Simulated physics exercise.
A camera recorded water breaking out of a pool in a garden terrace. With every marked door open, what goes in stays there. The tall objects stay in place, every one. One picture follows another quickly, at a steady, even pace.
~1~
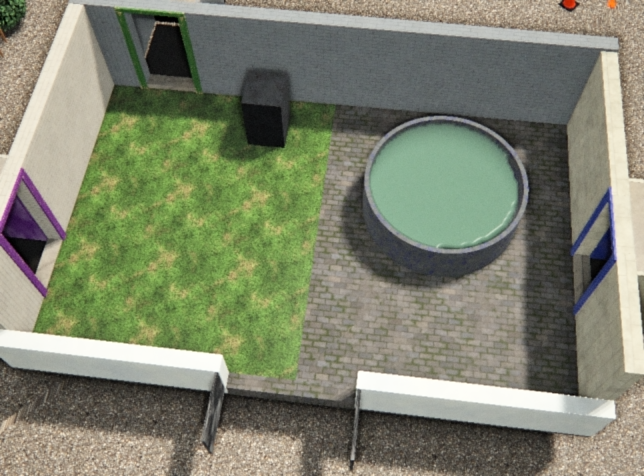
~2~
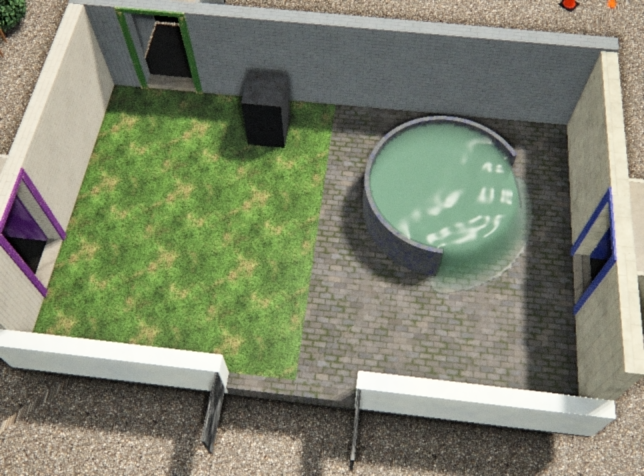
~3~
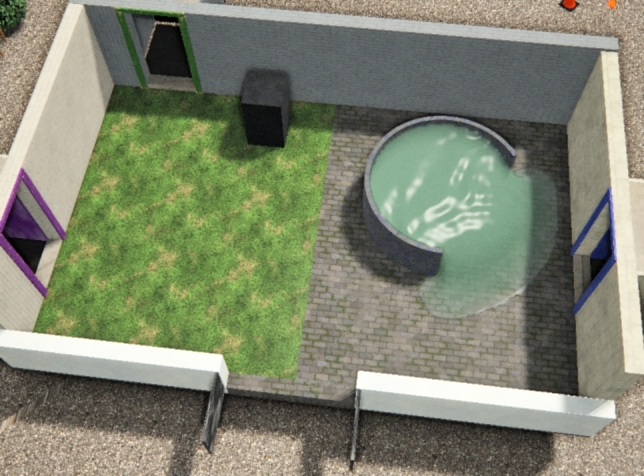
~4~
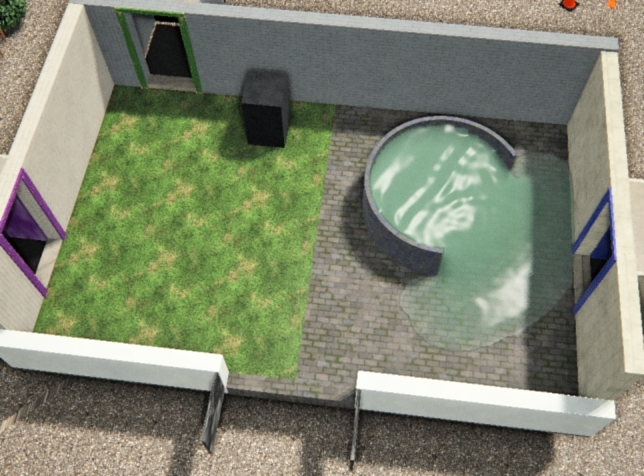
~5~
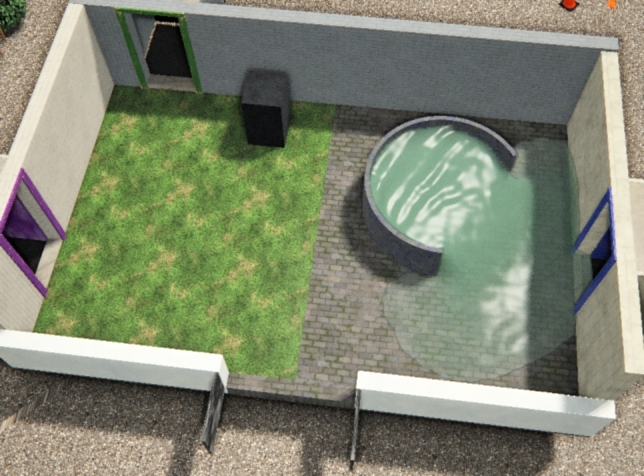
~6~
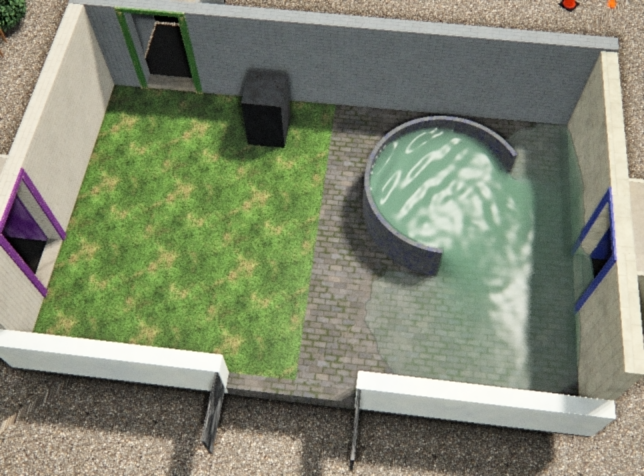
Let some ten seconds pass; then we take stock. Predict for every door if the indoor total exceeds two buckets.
As I see it, the green door will be within bounds, the blue door will be over the limit, the purple door will be over the limit.
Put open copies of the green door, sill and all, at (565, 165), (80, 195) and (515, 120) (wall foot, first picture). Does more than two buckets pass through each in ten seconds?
Above; below; above.
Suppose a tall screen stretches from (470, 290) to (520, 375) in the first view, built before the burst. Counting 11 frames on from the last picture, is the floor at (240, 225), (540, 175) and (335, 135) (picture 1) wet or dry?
Taking them in order, I'd say parched, soaked and parched.
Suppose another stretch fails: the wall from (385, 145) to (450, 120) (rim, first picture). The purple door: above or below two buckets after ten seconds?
Then: The purple one lets more in.
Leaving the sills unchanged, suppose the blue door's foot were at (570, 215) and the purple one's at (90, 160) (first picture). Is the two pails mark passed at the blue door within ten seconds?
For the blue door, the answer is that it crosses the line.
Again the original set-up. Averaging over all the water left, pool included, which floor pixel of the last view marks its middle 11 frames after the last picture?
It is around (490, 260).
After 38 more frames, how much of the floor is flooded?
I'd estimate some 90 per cent.
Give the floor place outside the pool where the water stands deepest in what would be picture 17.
That spot is close to (573, 399).
A moment on, water covers 25 % of the floor; the green door not reached, the blue door far over two buckets in, the purple door not reached.
Next, water covers 30 % of the floor; the green door not reached, the blue door far over two buckets in, the purple door not reached.
Then, water covers 55 % of the floor; the green door not reached, the blue door far over two buckets in, the purple door not reached.
Later, water covers 90 % of the floor; the green door wet at the sill, nothing in, the blue door far over two buckets in, the purple door not reached.
In the end, water covers 100 % of the floor; the green door wet at the sill, nothing in, the blue door far over two buckets in, the purple door over two buckets in.
